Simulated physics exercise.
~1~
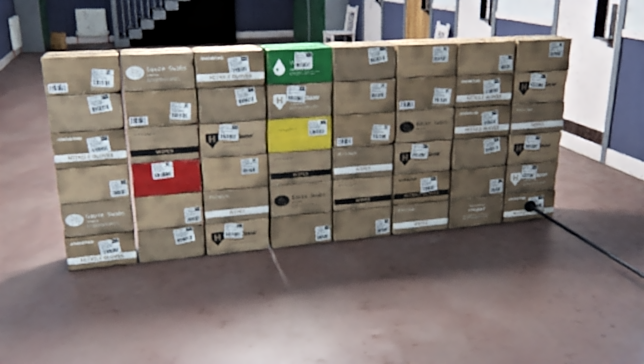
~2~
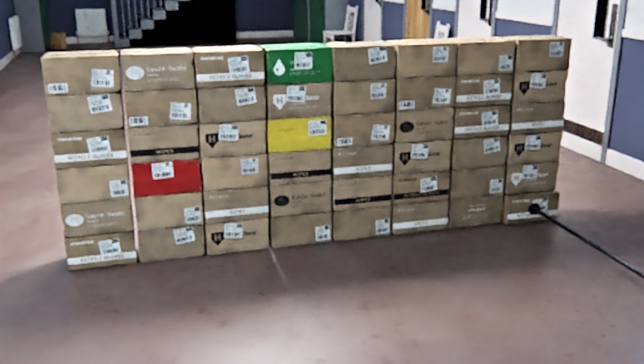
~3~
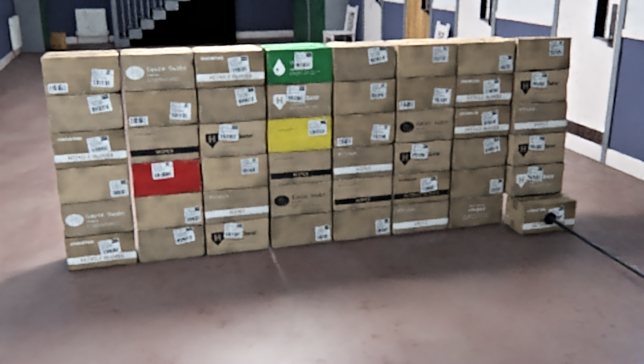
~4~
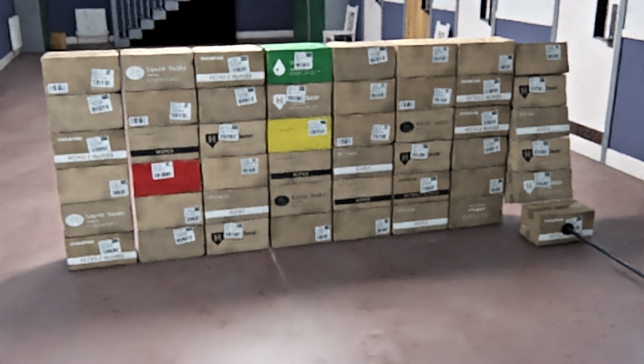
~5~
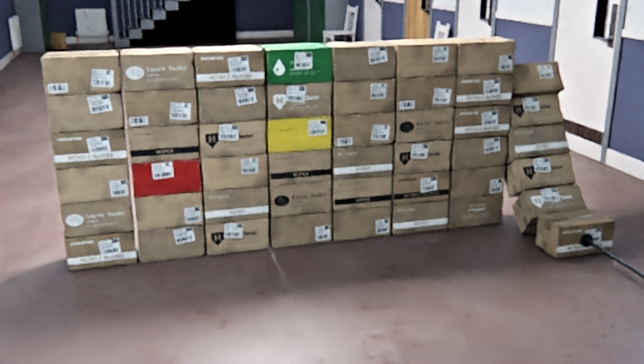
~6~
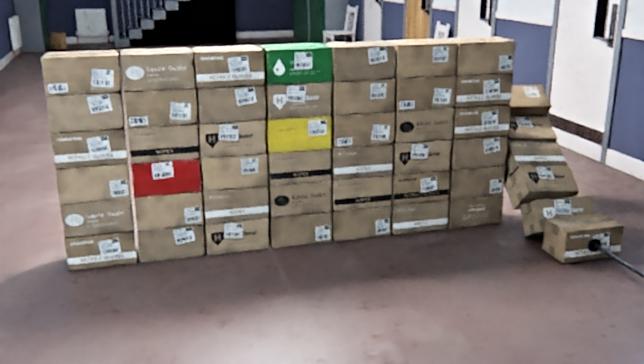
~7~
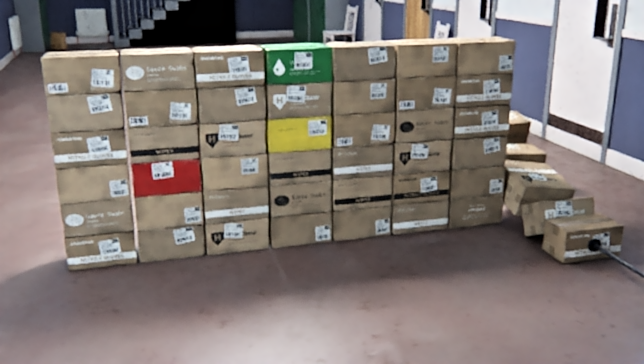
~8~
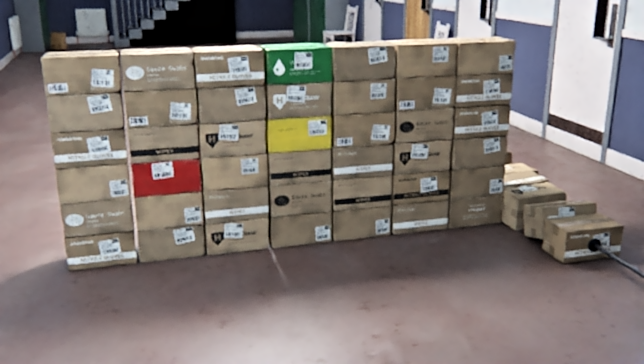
A metal arm pulled the bottom box out of the right end of a stacked cardboard wall, and the five boxes above it tipped backward and tumbled down behind it, while the rest of the wall, including the green, yellow and red ones, stayed standing.
